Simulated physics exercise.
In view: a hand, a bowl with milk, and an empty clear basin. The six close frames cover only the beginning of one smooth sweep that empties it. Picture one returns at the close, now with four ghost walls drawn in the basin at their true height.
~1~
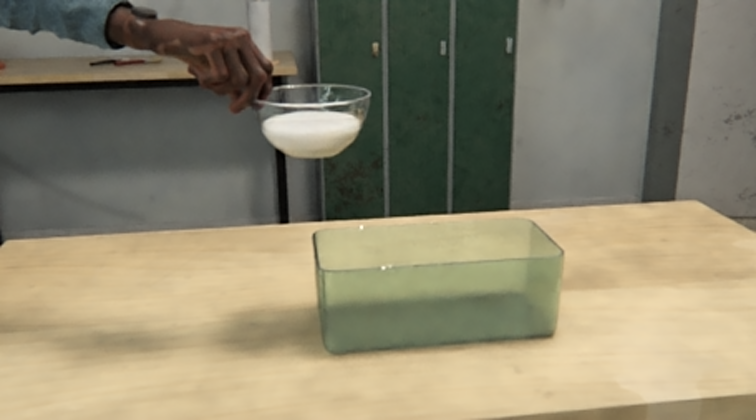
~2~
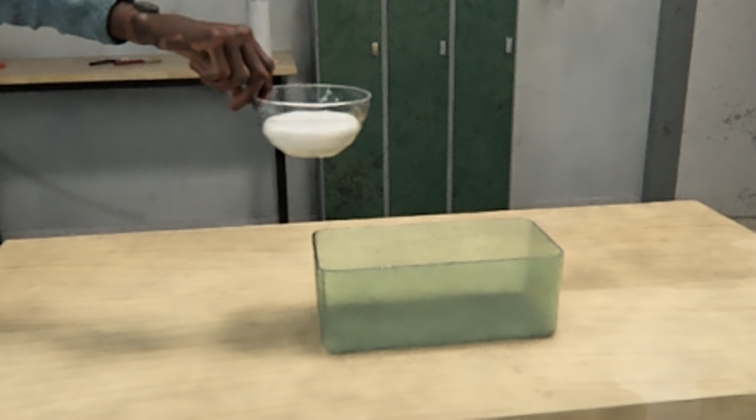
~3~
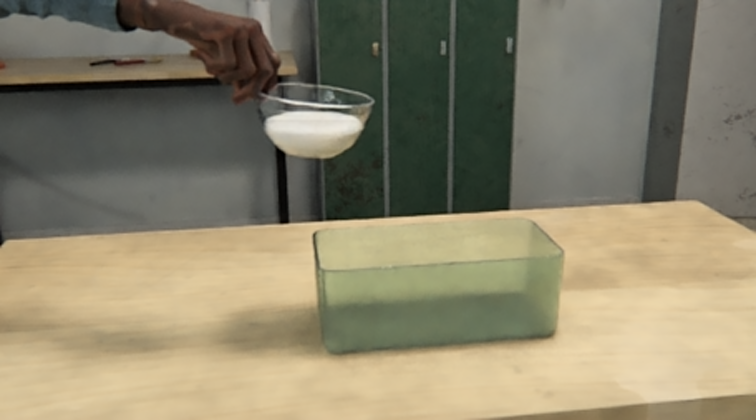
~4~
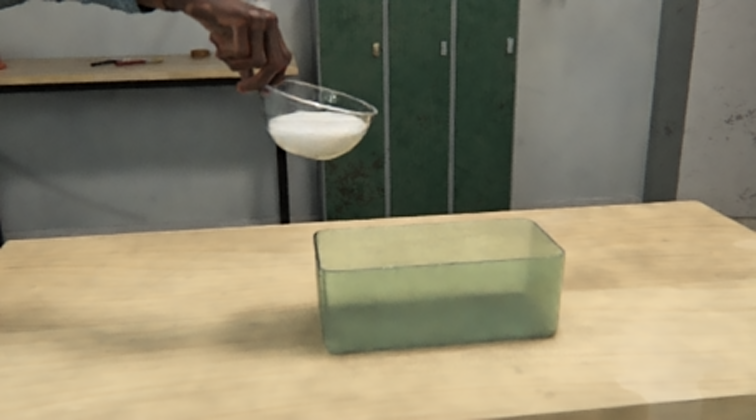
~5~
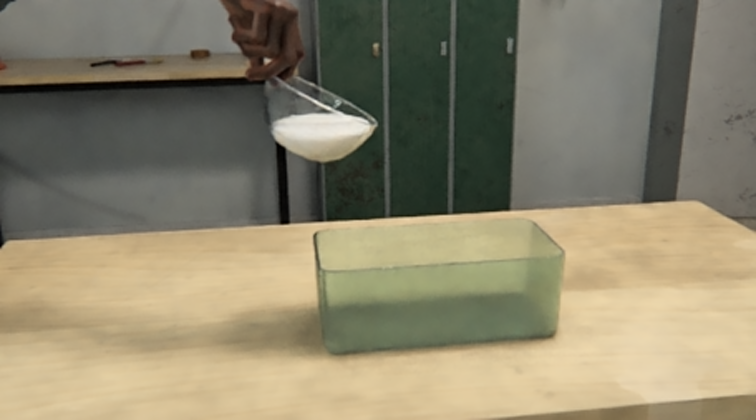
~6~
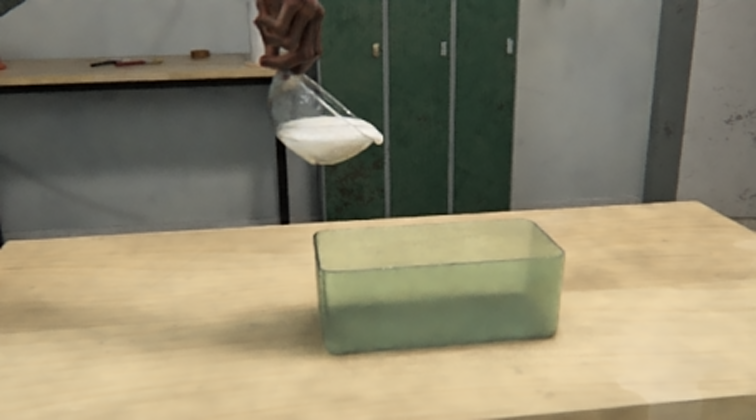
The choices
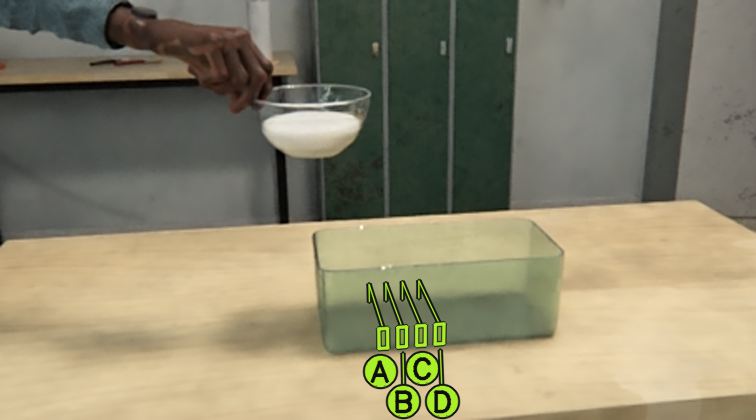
The footage shows a hand holding a glass bowl of milk above an empty, clear greenish basin on a wooden table. The hand gradually tilts the bowl to the right until the milk just passes over its lip.
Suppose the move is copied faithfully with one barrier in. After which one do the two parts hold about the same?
C beats the others.
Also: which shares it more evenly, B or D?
That would be B.
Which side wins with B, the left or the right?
The right side.
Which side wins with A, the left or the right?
The right one.
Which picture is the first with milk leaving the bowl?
Picture 6.
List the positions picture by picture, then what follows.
Upright, lip at (368, 92); basin from (323, 351) to (555, 333); nothing has left yet.
Upright, lip at (368, 93); nothing has left yet.
Tipped about 7°, lip at (371, 99); nothing has left yet.
Tipped about 16°, lip at (375, 109); nothing has left yet.
Tipped about 28°, lip at (375, 121); nothing has left yet.
Tipped about 41°, lip at (373, 136); milk is over the lip, down to (377, 140).
On the marked copy, A at (384, 354); B at (402, 353); C at (421, 351); D at (440, 350).
With A, about 10 % ends left of the wall and 89 % right of it.
With B, about 26 % ends left of the wall and 73 % right of it.
With C, about 50 % ends left of the wall and 49 % right of it.
With D, about 87 % ends left of the wall and 12 % right of it.
